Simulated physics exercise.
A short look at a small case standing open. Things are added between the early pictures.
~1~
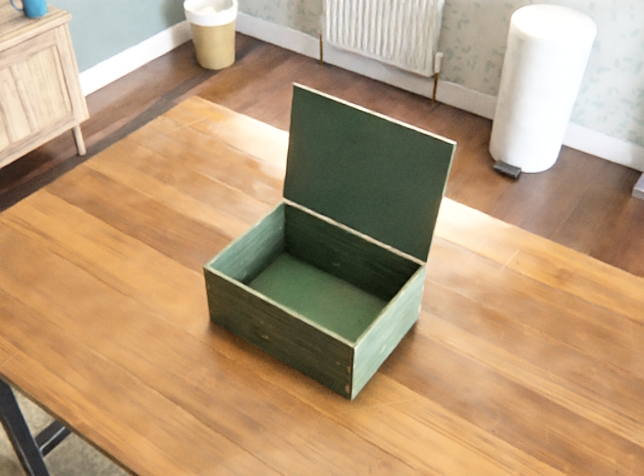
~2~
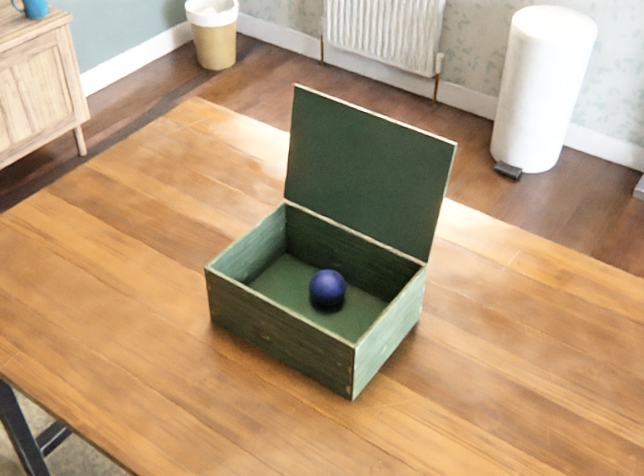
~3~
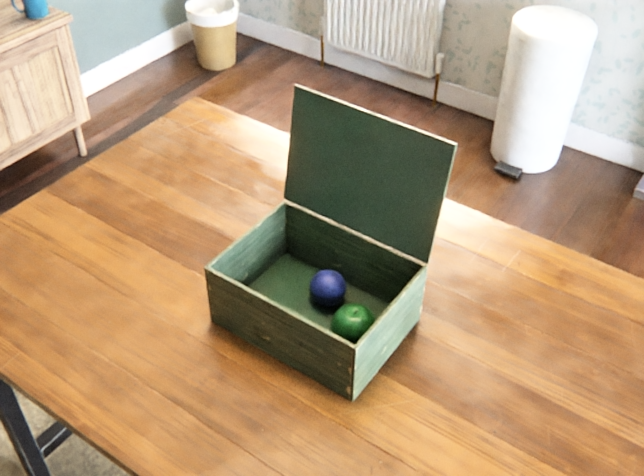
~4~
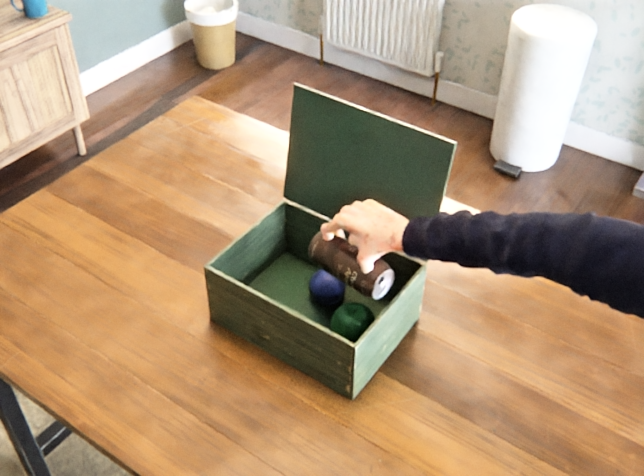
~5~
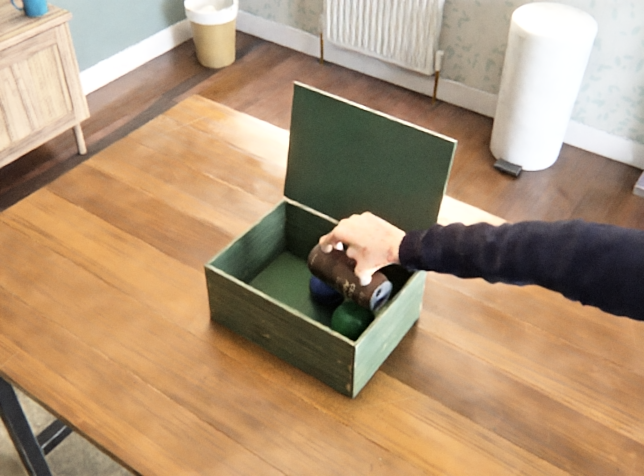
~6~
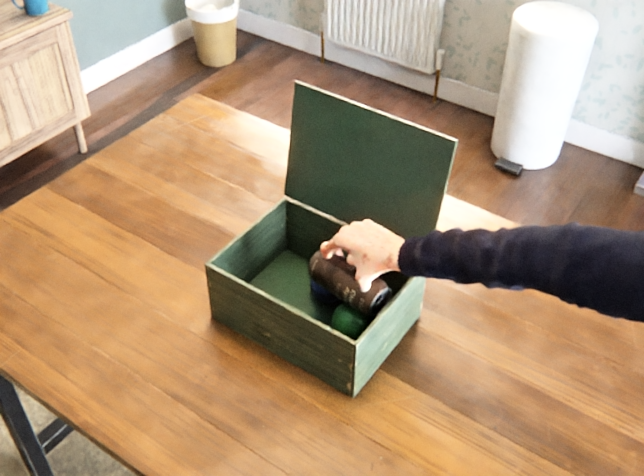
On a wooden table, an open green box sat empty until a blue ball and then a green apple or ball appeared inside, and a hand lowered a brown can in, still gripping it.
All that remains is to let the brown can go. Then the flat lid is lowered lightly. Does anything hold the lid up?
Here the lid closes.
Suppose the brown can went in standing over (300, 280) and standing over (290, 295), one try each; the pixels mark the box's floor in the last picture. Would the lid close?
First try: It is held up; second try: It will not close.
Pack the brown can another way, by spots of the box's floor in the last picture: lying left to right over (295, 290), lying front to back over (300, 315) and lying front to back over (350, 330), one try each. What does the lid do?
First try: It shuts flat; second try: It shuts flat; third try: It sits on the rim.
Then, 0.60 s past the last view, brown can displaced about its own width near (325, 307); blue ball displaced about its own width.
Then, 1.50 s past the last view, lid 70° above the rim; brown can displaced about its own width near (326, 306); blue ball displaced about its own width; green apple displaced a little.
Then, 1.90 s past the last view, lid 17° above the rim; brown can displaced about its own width near (326, 306); blue ball displaced about its own width; green apple displaced a little.
Finally, lid shut; moved from the start, brown can and blue ball; green apple still in place. Final places as the last picture's camera would see them, brown can near (326, 306).
